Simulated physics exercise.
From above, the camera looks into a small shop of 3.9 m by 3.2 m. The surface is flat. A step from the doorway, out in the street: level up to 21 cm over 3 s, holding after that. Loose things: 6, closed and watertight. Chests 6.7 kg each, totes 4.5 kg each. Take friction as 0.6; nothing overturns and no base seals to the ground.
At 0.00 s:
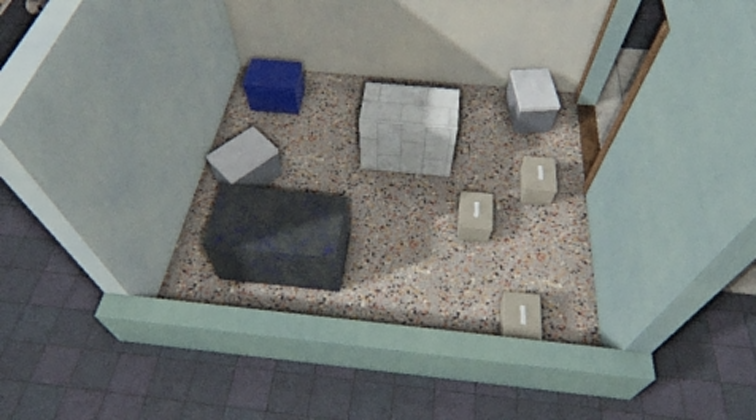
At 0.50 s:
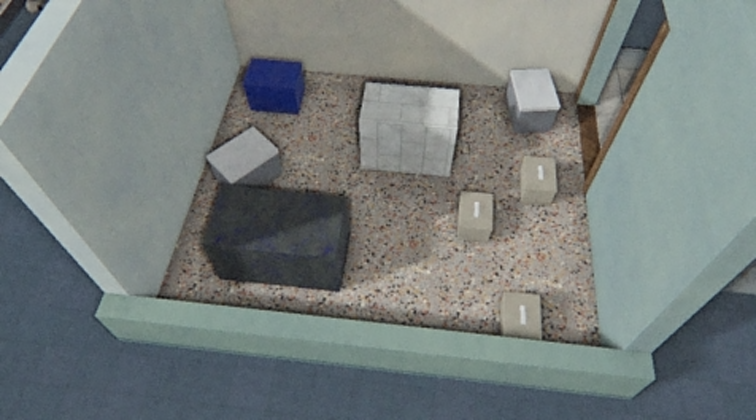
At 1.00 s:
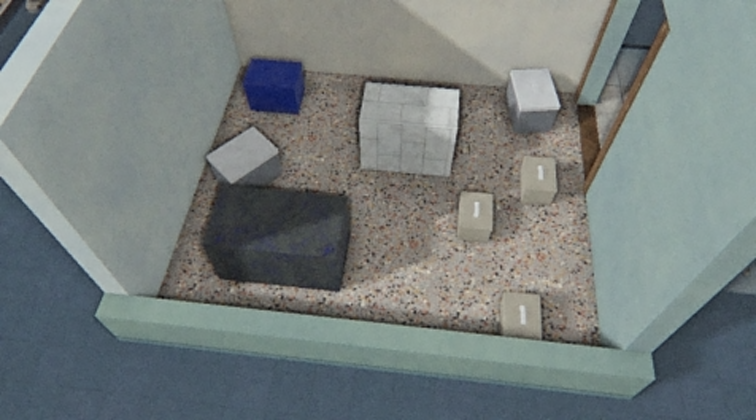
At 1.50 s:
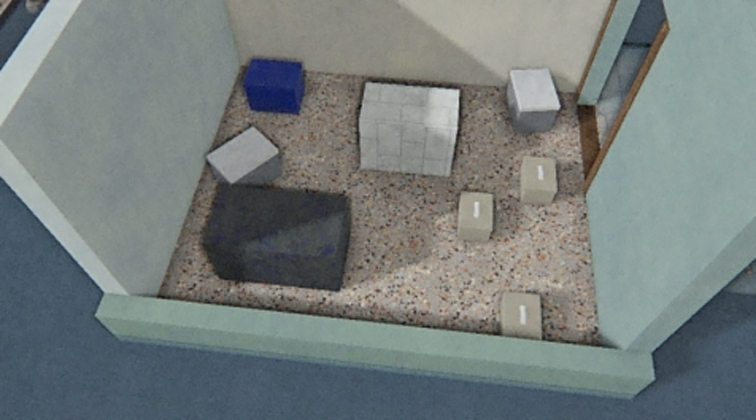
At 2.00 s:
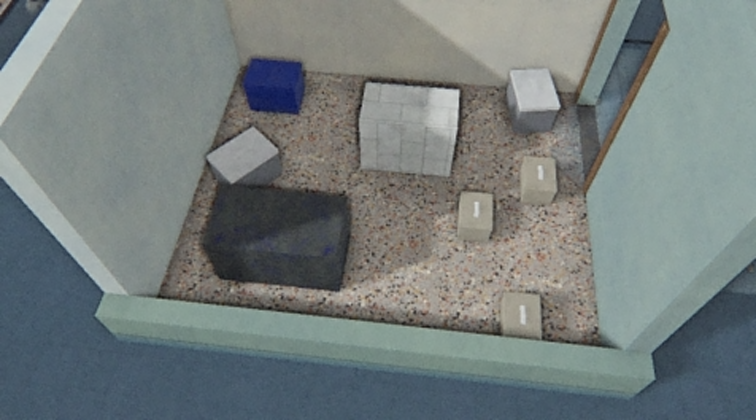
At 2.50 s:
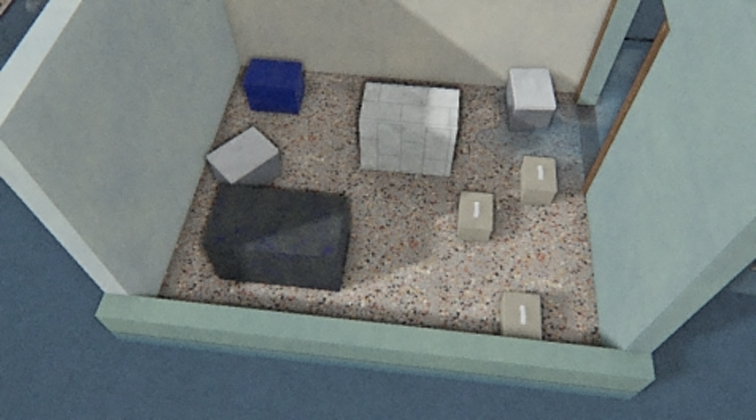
Water covers the dark paving outside a small walled shop seen from above, then comes in through the doorway at the upper right and spreads over the nearby speckled floor, while the boxes inside stay still.
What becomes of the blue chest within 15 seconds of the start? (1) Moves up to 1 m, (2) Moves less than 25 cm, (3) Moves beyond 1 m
3.
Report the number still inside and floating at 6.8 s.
4.
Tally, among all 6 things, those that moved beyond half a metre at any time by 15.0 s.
That makes 6.
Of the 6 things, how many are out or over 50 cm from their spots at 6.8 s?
Tally: 4.
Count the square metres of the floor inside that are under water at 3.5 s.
Roughly 3.0 m2.
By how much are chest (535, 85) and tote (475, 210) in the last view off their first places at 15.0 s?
Respectively 200 and 100 cm.
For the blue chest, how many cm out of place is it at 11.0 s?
Displacement near 120 cm.
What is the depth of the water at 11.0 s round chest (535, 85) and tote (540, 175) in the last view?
13 and 11 cm.
After 3.5 s the blue chest is near (273, 73), 0.0 m from its start, aground; 0 afloat.
After 6.8 s the blue chest is near (231, 129), 0.9 m from its start, afloat; 4 afloat.
After 11.0 s the blue chest is near (244, 161), 1.3 m from its start, afloat; 6 afloat.
After 15.0 s the blue chest is near (335, 167), 1.5 m from its start, afloat; 6 afloat.
